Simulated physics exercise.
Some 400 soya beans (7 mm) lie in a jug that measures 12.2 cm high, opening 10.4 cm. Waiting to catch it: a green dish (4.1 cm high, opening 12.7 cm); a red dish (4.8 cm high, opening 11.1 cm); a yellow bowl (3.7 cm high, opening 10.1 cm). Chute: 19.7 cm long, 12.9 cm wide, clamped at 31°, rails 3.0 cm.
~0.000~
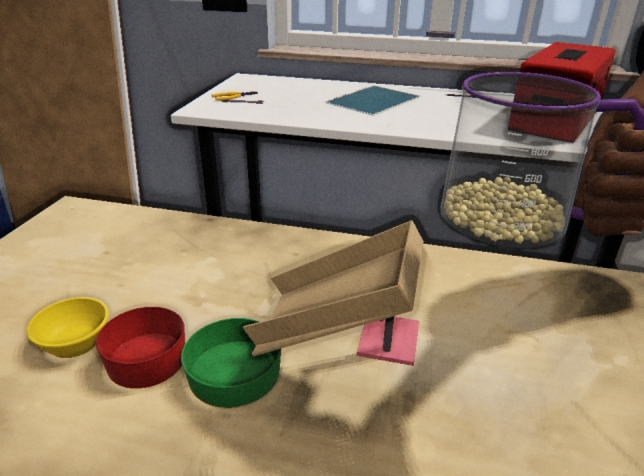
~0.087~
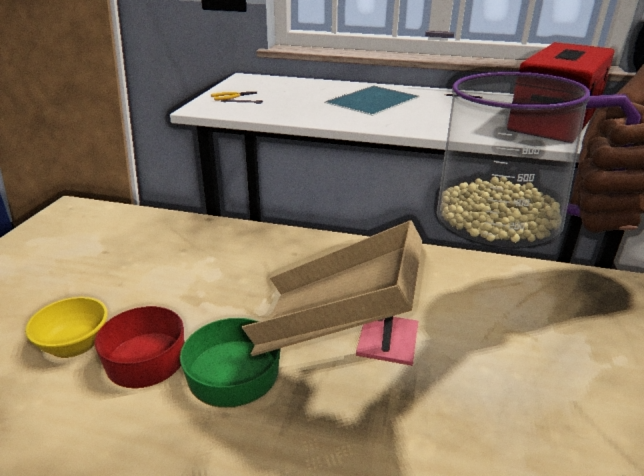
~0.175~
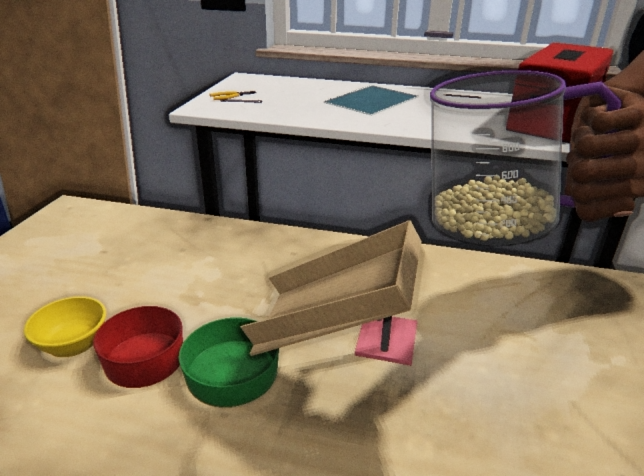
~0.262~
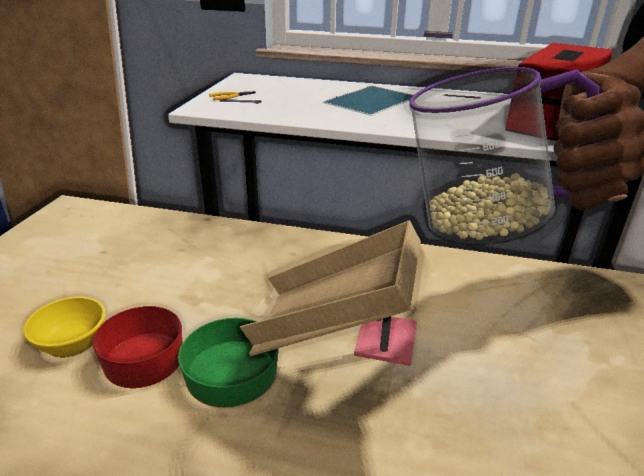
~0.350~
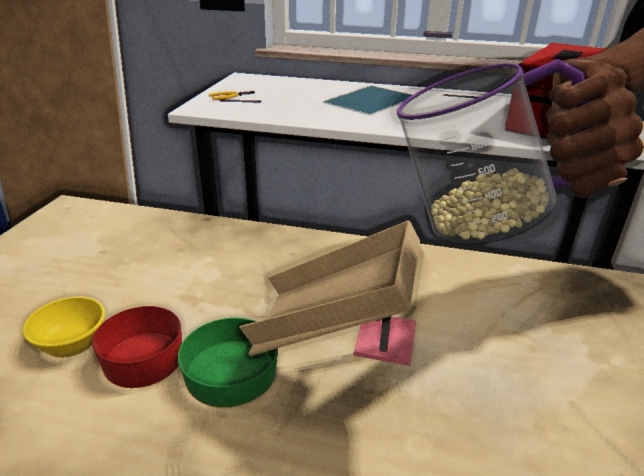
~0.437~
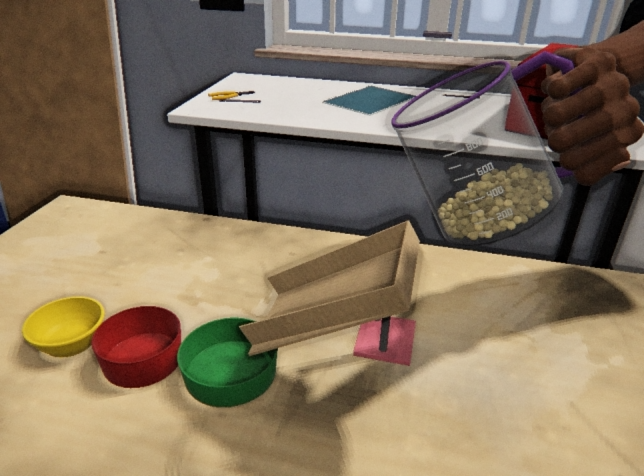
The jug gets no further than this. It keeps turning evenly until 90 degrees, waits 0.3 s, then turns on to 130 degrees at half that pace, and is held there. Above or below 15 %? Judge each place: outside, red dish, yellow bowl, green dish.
Outside: Above, red dish: Below, yellow bowl: Below, green dish: Above.
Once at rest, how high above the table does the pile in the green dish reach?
Near 3.0 centimetres up.
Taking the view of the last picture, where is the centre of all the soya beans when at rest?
Near pixel (233, 370).
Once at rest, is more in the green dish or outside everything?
The larger share ends up in the green dish.
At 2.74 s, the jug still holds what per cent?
0 per cent.
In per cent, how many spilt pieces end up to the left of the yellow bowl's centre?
Near 0 in a hundred.
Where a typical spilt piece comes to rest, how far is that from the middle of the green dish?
About 36 centimetres.
Then, at 1.13 s, tilt 88 degrees; jug 100 %; middle of all pieces near (518, 186).
After 1.71 s, tilt 96 degrees; jug 100 %; middle of all pieces near (508, 190).
Then, at 2.24 s, tilt 118 degrees; jug 80 %, slope 20 %; middle of all pieces near (465, 205).
Then, at 2.74 s, tilt 130 degrees; green dish 45 %, outside 25 %, slope 20 %, in the air 10 %; middle of all pieces near (324, 364).
By 3.7 s all is still; yellow bowl 0 %, green dish 55 %, red dish 0 %, jug 0 %, outside 45 %, slope 0 %.
